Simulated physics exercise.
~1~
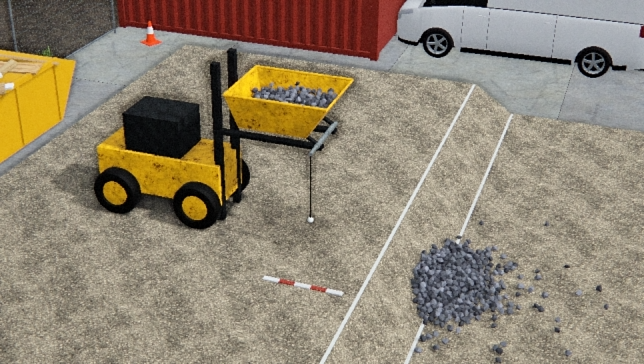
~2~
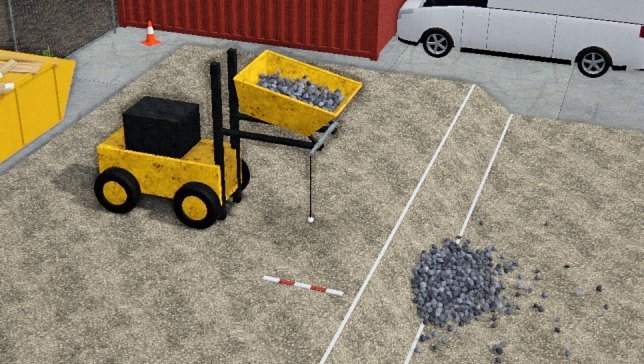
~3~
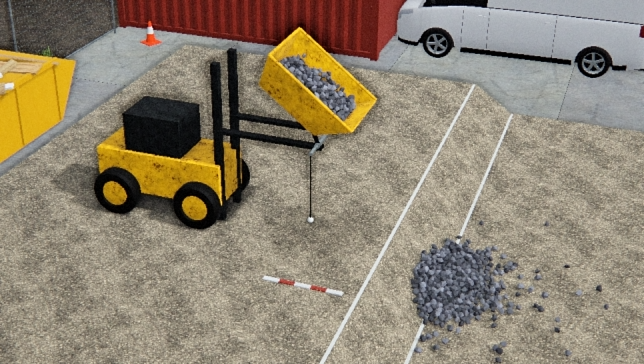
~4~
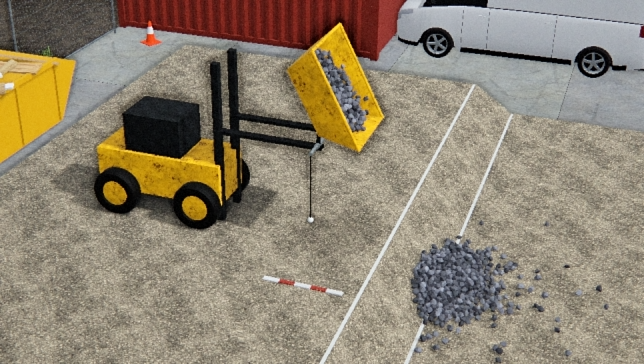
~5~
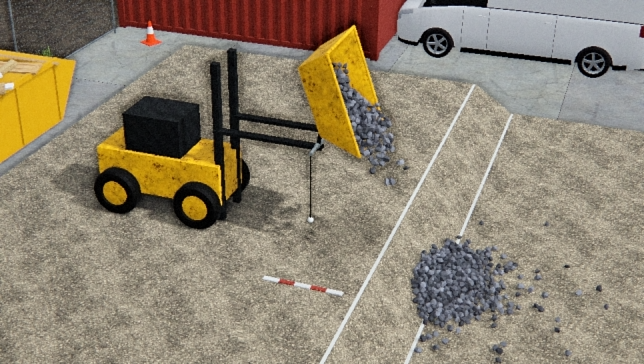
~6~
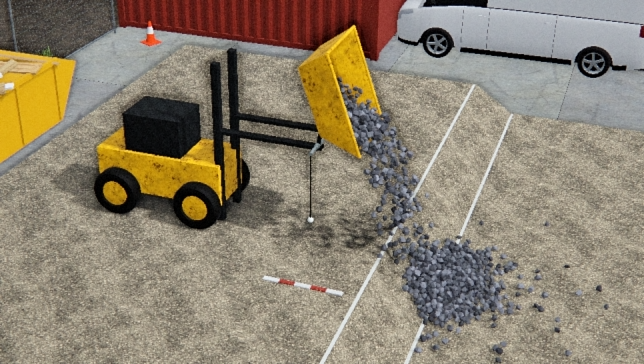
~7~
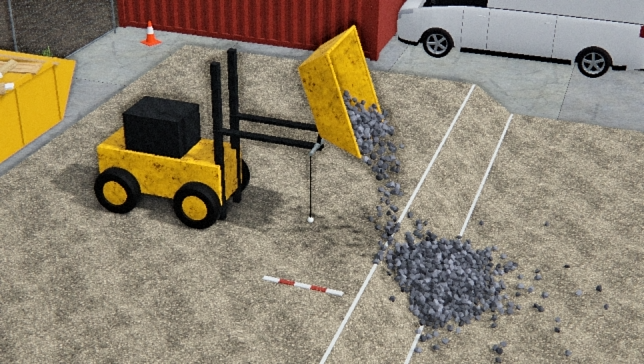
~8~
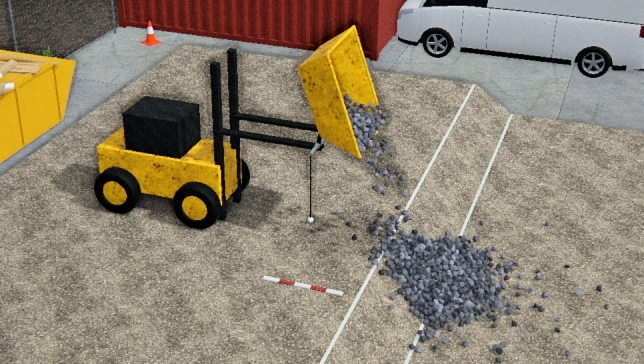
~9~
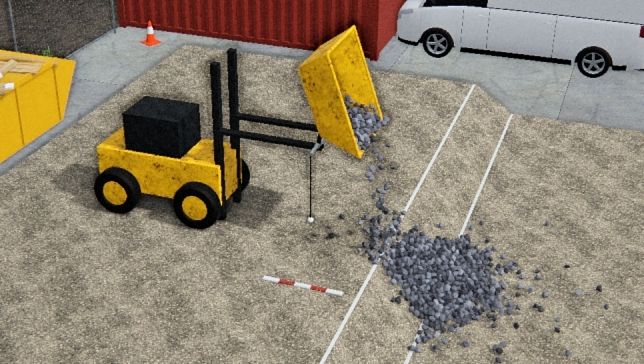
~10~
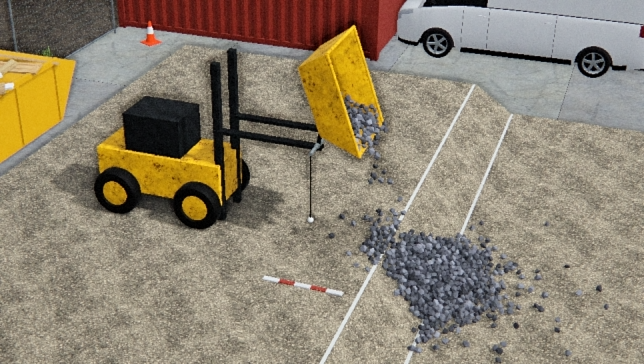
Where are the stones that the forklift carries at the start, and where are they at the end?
At the start they all lie in the raised yellow skip. By the end many have spilled down to the right onto the ground and the heap there, while some are still in the lower part of the tipped skip.
